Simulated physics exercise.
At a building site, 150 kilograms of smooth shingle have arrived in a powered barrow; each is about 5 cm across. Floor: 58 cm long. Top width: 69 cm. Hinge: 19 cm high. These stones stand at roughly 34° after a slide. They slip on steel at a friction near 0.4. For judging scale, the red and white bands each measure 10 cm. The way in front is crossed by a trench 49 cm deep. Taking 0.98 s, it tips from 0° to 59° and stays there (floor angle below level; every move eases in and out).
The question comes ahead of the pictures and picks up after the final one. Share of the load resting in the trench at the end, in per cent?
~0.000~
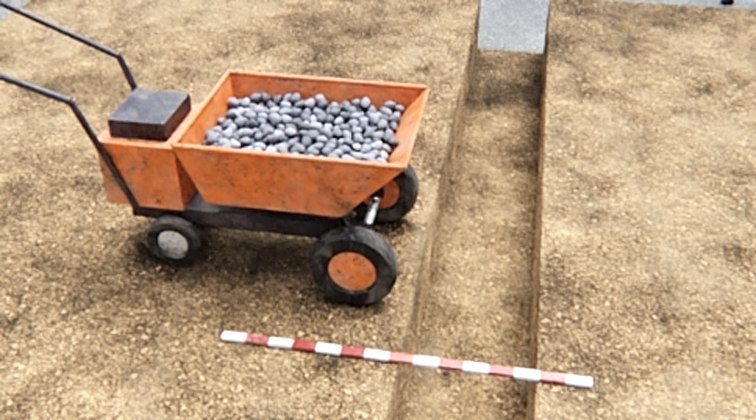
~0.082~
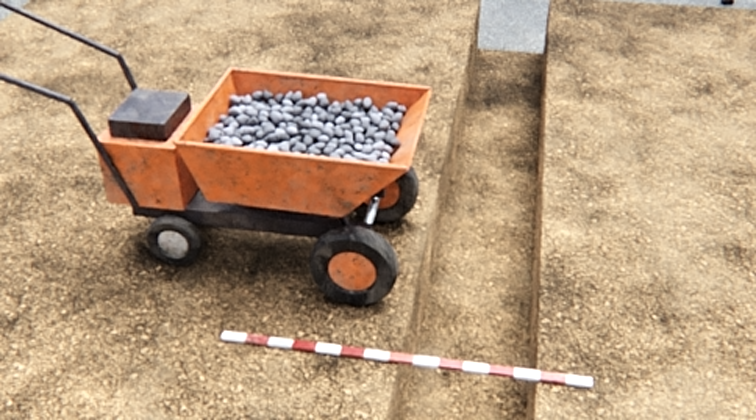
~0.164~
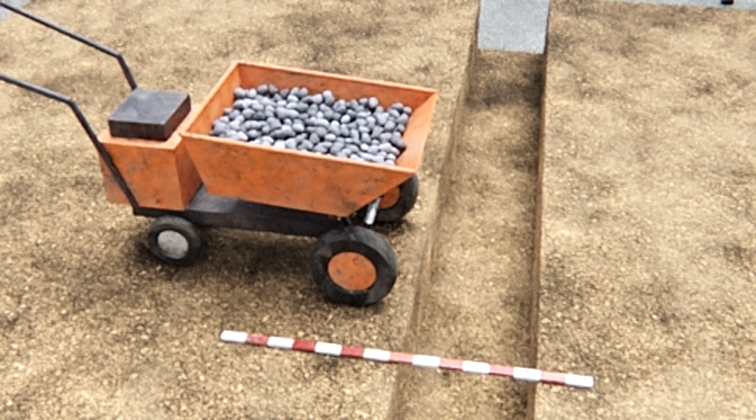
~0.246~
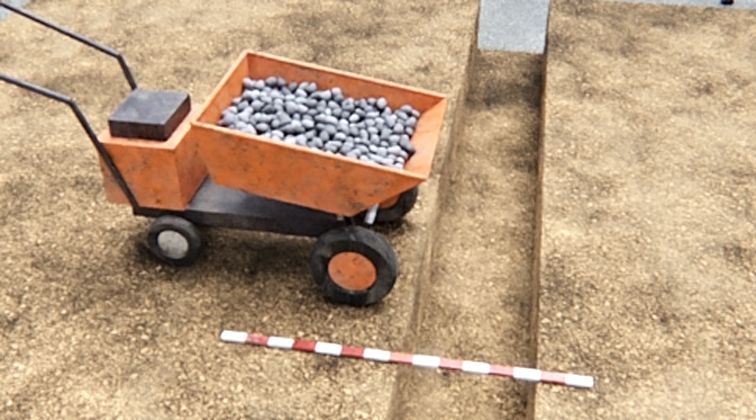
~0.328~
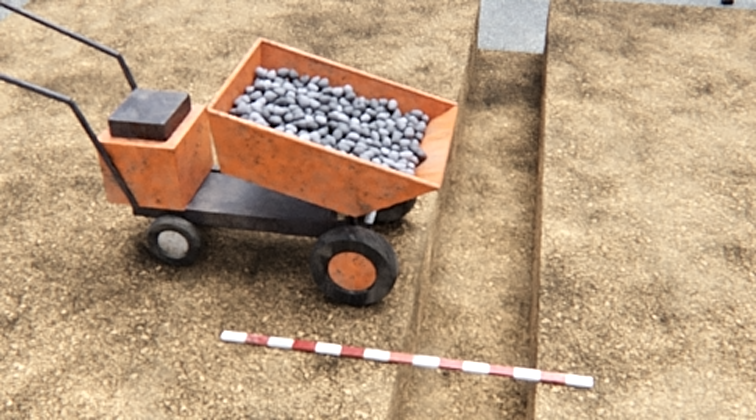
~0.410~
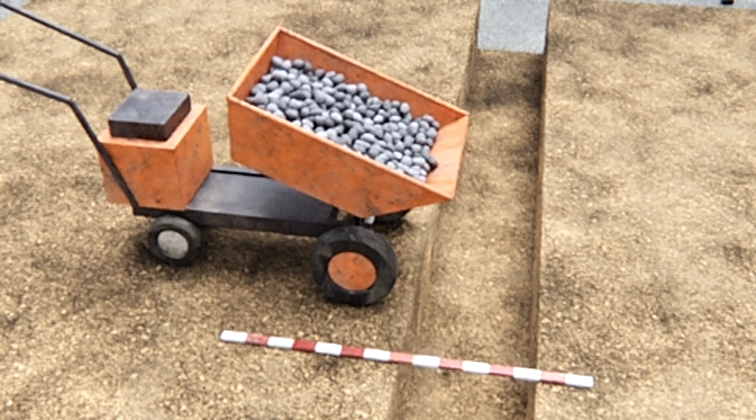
60 per cent.
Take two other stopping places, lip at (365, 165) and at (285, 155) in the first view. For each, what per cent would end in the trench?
Roughly 90 in a hundred, then 95 in a hundred.
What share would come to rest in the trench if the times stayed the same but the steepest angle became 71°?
Share in trench: Approx. 55%.
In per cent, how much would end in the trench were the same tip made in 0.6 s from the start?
Then roughly 50 percent.
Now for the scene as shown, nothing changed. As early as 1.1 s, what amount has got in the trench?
Roughly 15% by that time.
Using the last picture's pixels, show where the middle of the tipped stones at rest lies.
Around (525, 332).
After 0.7 s the floor is at 50°; 100 % in the tray; the foremost stones are at (473, 210).
After 1.1 s the floor is at 59°; 82 % in the tray, 15 % in the trench, 3 % past the trench; the foremost stones are at (557, 275).
After 1.4 s the floor is at 59°; 41 % in the tray, 23 % in the trench, 36 % past the trench; the foremost stones are at (692, 302).
After 3.4 s the floor is at 59°; 0 % in the tray, 60 % in the trench, 40 % past the trench; the foremost stones are past the picture's edge.
